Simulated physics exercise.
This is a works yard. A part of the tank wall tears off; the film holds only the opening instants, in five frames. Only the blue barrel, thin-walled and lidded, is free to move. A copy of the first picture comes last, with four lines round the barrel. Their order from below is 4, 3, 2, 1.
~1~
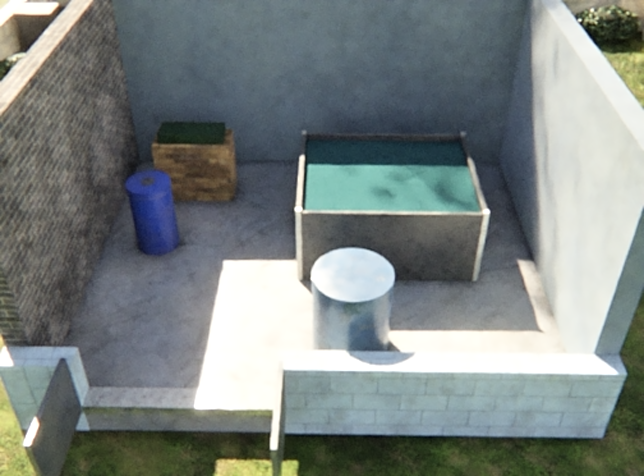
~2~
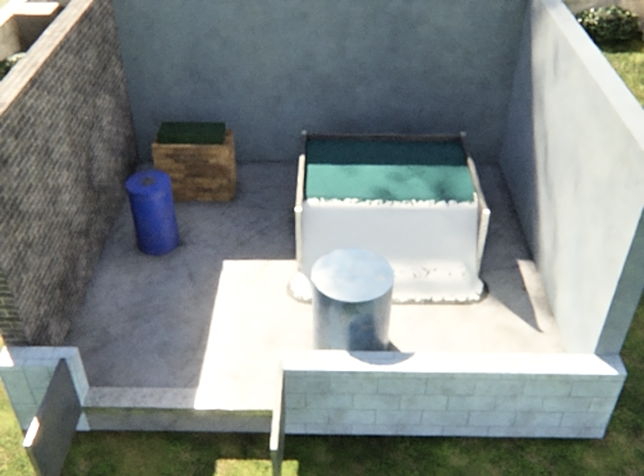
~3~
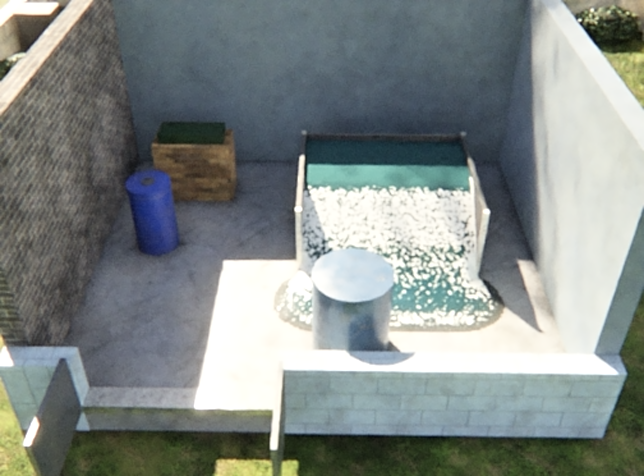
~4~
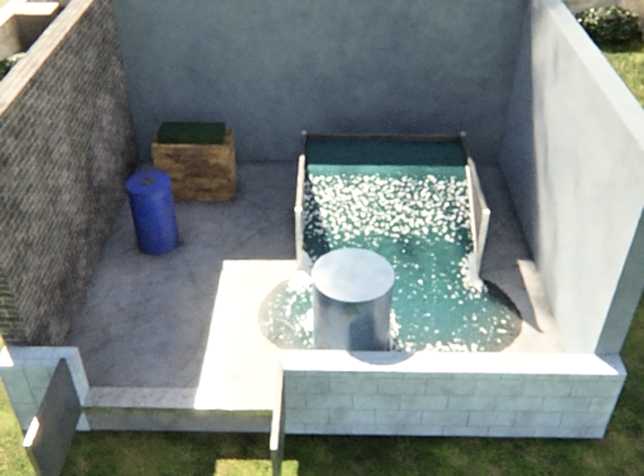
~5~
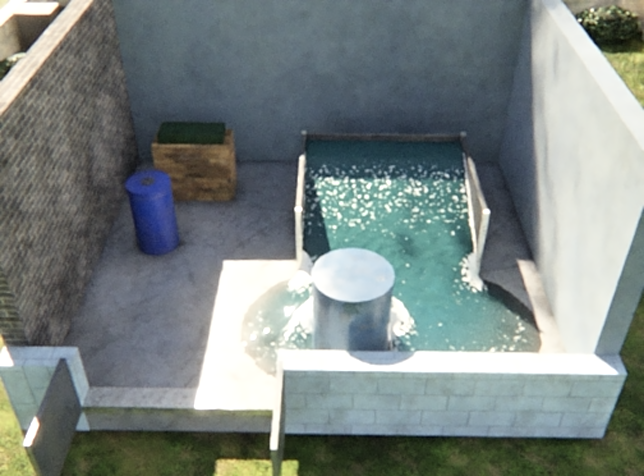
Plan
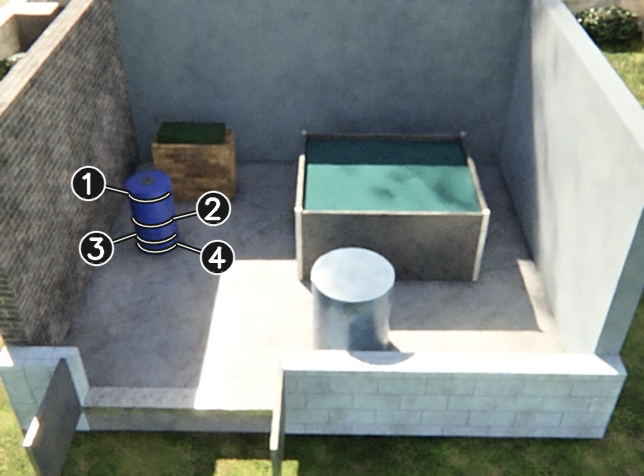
Green water poured out of the front of a square tank in a walled yard, foaming around a metal cylinder and spreading across part of the floor, while the blue barrel stayed still.
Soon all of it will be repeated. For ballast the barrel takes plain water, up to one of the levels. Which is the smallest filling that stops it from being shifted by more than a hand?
Mark 3.
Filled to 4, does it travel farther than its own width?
Yes.
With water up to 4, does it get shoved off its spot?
Yes, that goes wrong.
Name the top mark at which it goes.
It is 4.
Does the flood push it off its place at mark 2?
No, not at all.
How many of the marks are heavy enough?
Three of them.
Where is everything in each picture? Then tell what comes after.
Lid of the blue barrel at (149, 182); tank full, its middle at (387, 176); open gate at (179, 352).
Water covers 5 % of the ground and is seen nearest the barrel at (423, 286).
Water covers 10 % of the ground and is seen nearest the barrel at (285, 295).
Water covers 15 % of the ground and is seen nearest the barrel at (280, 292).
Lid of the blue barrel at (149, 182); water covers 21 % of the ground and is seen nearest the barrel at (262, 304).
On the marked copy, 1 at (145, 201); 2 at (150, 226); 3 at (153, 242); 4 at (154, 252); from the bottom up 4, 3, 2, 1.
If 1 is chosen, it does not move.
If 2 is chosen, it does not move.
If 3 is chosen, it does not move.
If 4 is chosen, it is pushed about twice its own width away.
